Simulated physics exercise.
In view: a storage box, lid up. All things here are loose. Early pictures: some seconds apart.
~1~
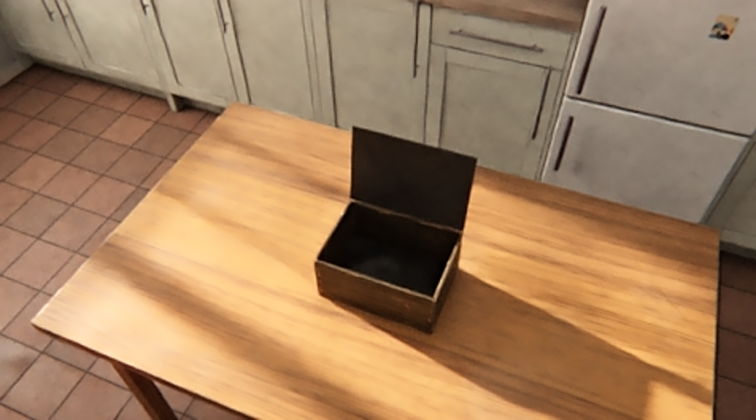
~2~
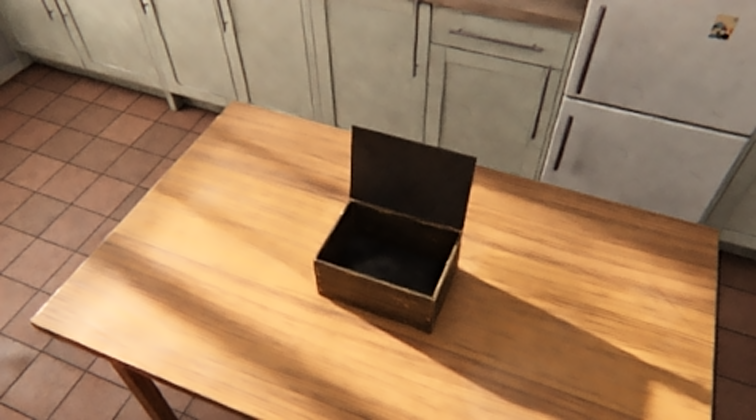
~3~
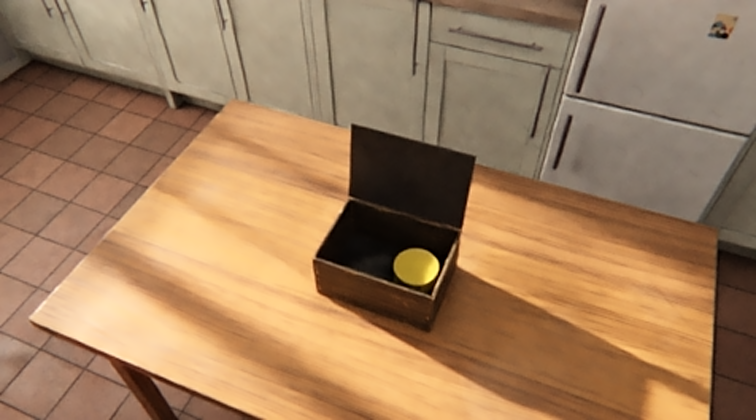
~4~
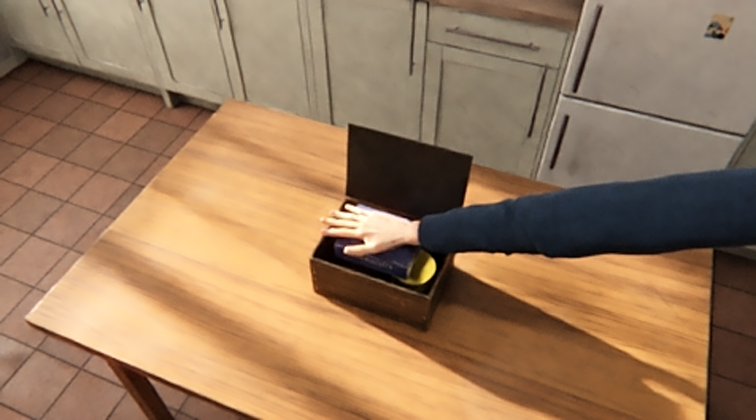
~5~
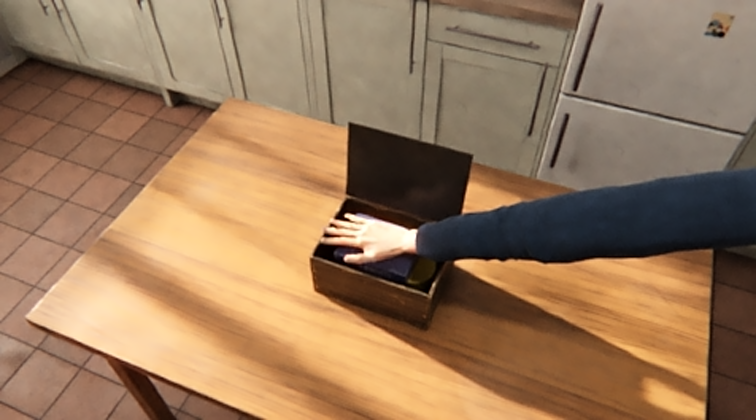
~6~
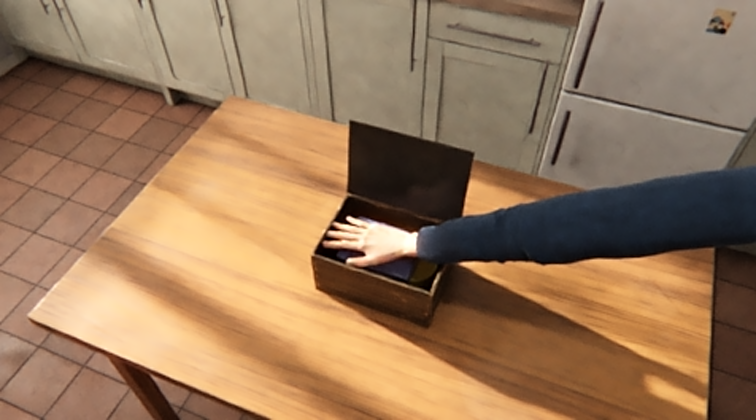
Open dark box on a wooden kitchen table, a yellow tub appearing inside, then a hand pressing a dark blue object down into it.
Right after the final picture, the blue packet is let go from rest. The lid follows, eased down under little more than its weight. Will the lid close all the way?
Yes.
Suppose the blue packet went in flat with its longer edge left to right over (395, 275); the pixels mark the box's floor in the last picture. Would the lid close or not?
Well, in that case it fits down fine.
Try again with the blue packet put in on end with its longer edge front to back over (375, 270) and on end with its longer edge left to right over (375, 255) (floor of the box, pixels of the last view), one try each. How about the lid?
On the first try the lid remains open; on the second it comes fully down.
Then, 1.40 s past the last view, lid 72° above the rim; blue packet rocked 35° from its first pose near (377, 256).
Then, 1.90 s past the last view, lid 33° above the rim; blue packet rocked 35° from its first pose near (377, 256).
Finally, lid shut; left askew, blue packet; yellow tub still in place. Final places as the last picture's camera would see them, blue packet near (373, 254).
